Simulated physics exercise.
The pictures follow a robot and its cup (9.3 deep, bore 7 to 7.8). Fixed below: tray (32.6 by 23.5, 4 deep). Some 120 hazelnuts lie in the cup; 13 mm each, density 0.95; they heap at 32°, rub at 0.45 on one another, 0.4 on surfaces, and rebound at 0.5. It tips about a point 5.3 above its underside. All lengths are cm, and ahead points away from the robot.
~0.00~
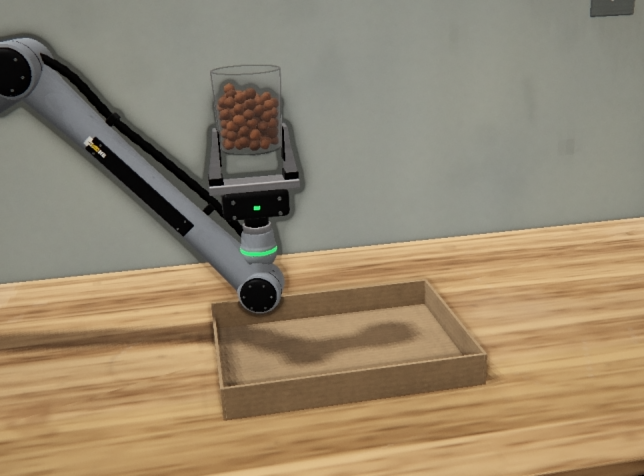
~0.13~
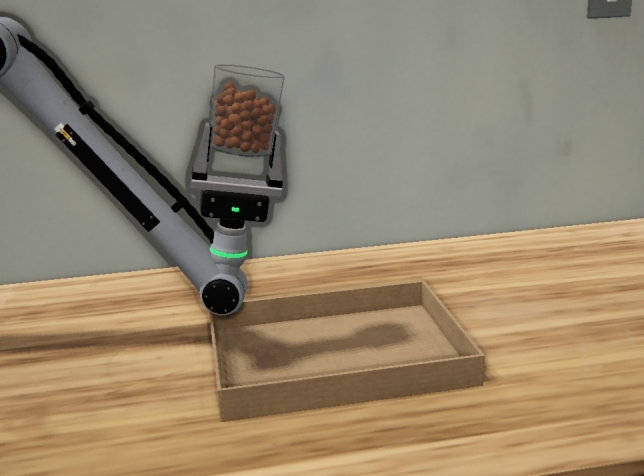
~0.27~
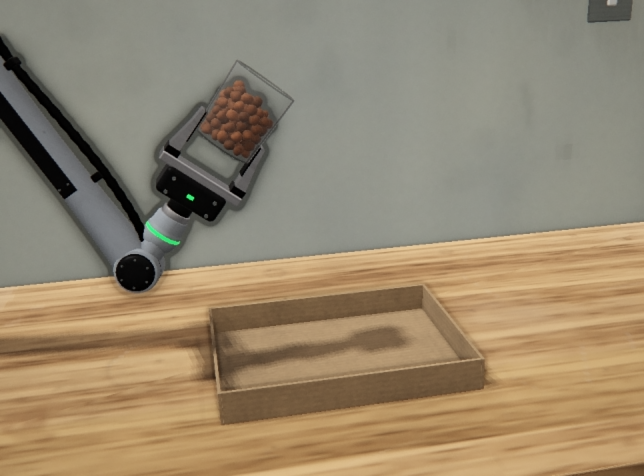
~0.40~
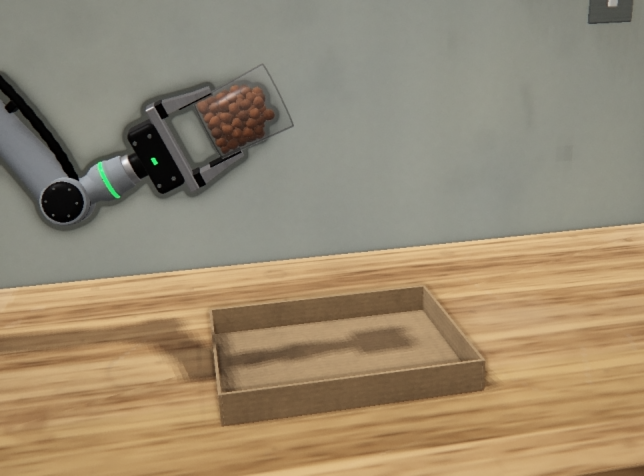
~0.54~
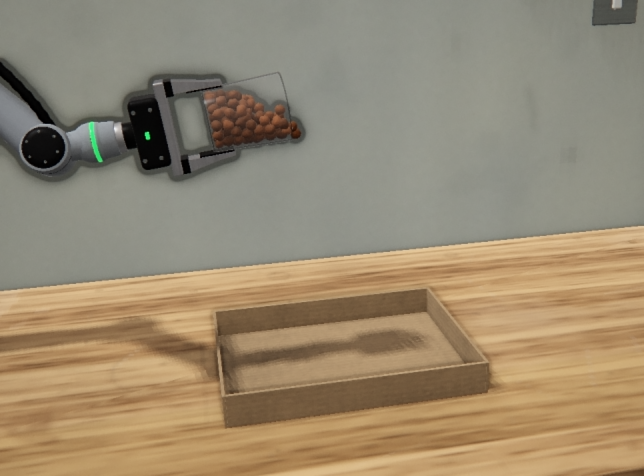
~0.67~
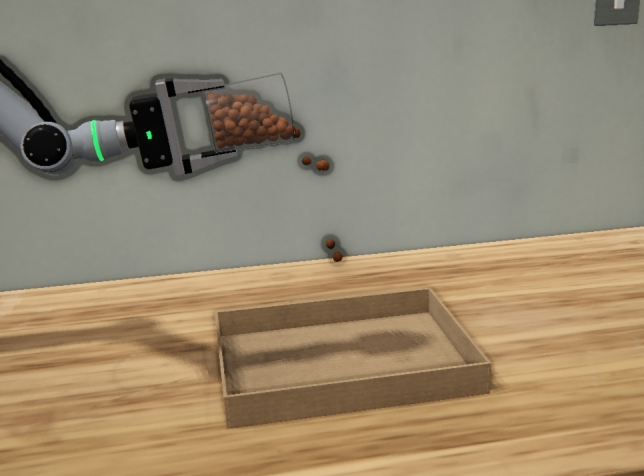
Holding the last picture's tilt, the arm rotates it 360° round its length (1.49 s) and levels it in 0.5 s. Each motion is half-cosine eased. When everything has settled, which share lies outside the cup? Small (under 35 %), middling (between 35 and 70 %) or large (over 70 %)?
Outside the cup the share is middling, between 35 and 70 %.
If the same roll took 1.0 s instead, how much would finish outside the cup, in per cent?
In that case some 45 per cent.
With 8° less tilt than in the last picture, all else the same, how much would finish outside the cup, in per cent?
In that case some 25 per cent.
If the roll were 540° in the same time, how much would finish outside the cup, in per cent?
Then about 55 per cent.
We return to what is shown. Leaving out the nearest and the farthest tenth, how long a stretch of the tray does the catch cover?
Roughly 22 cm.
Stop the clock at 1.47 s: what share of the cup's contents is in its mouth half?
Roughly 40 per cent.
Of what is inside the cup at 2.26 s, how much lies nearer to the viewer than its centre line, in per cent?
Some 30 per cent.
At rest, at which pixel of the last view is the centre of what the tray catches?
Around (383, 347).
After 1.47 s, tipped 84°, highest piece 38 above the table; 90 in the cup, 14 in the tray, 14 in flight or on a rim.
After 2.26 s, tipped 76°, highest piece 37 above the table; 62 in the cup, 53 in the tray, 3 in flight or on a rim.
After 2.86 s, upright, highest piece 36 above the table; 62 in the cup, 56 in the tray.
After 3.56 s, upright, highest piece 35 above the table; 62 in the cup, 56 in the tray.
At rest, 62 in the cup, 56 in the tray. That is 47 % outside the cup.
